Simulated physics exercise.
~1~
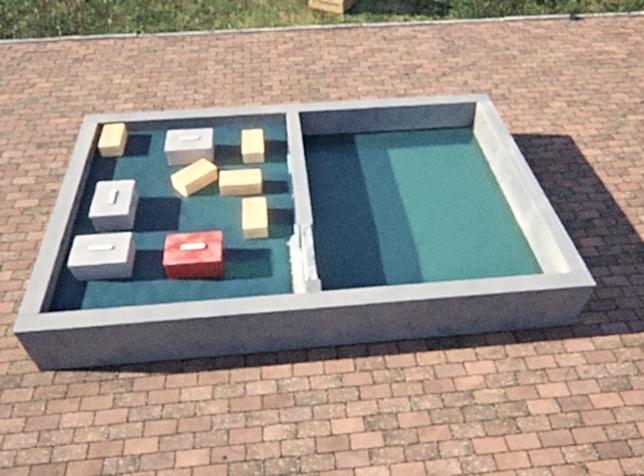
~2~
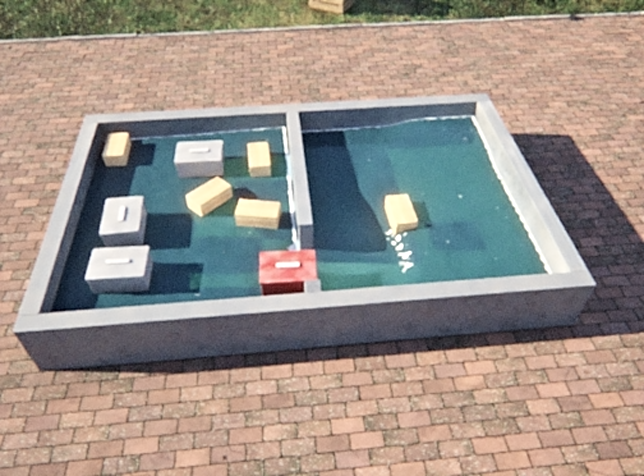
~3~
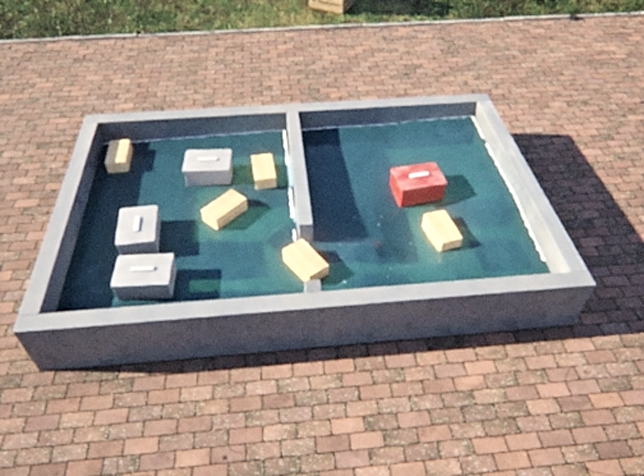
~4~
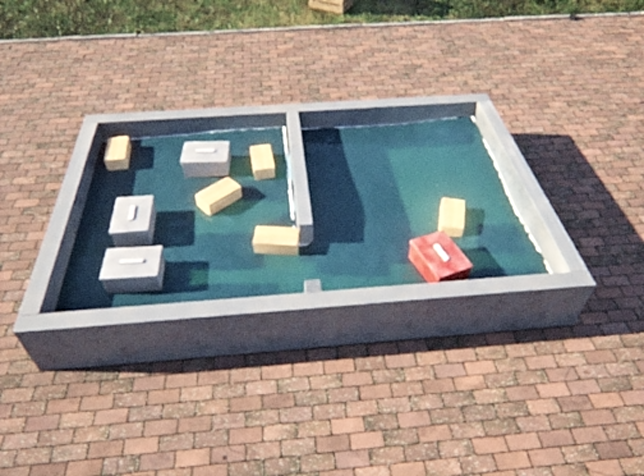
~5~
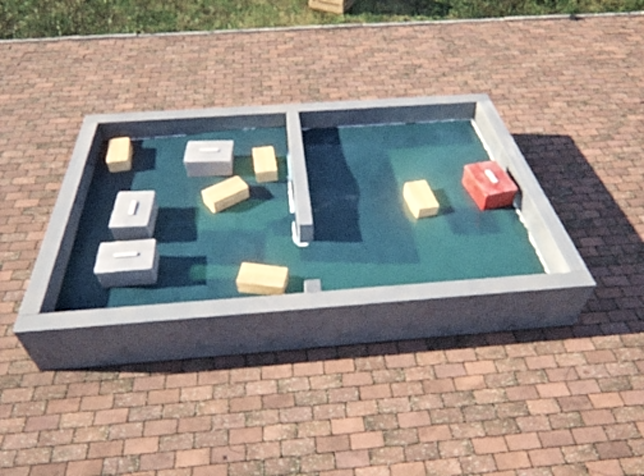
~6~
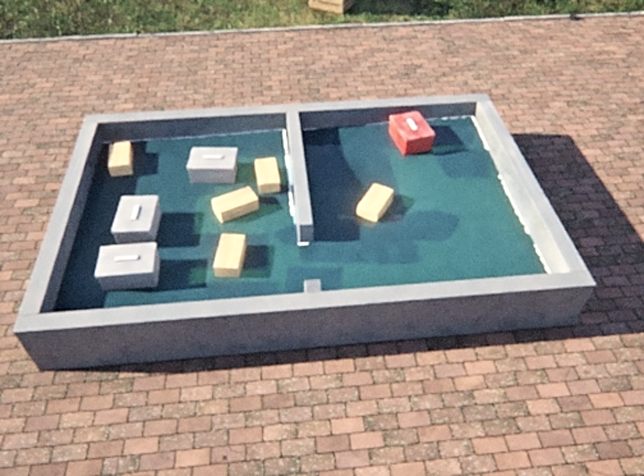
In a walled basin on a brick pavement, water spread from the crowded left side into the empty right, carrying a yellow block and then the red tote through the gap; the tote circled and ended afloat near the far wall, the others remaining left.
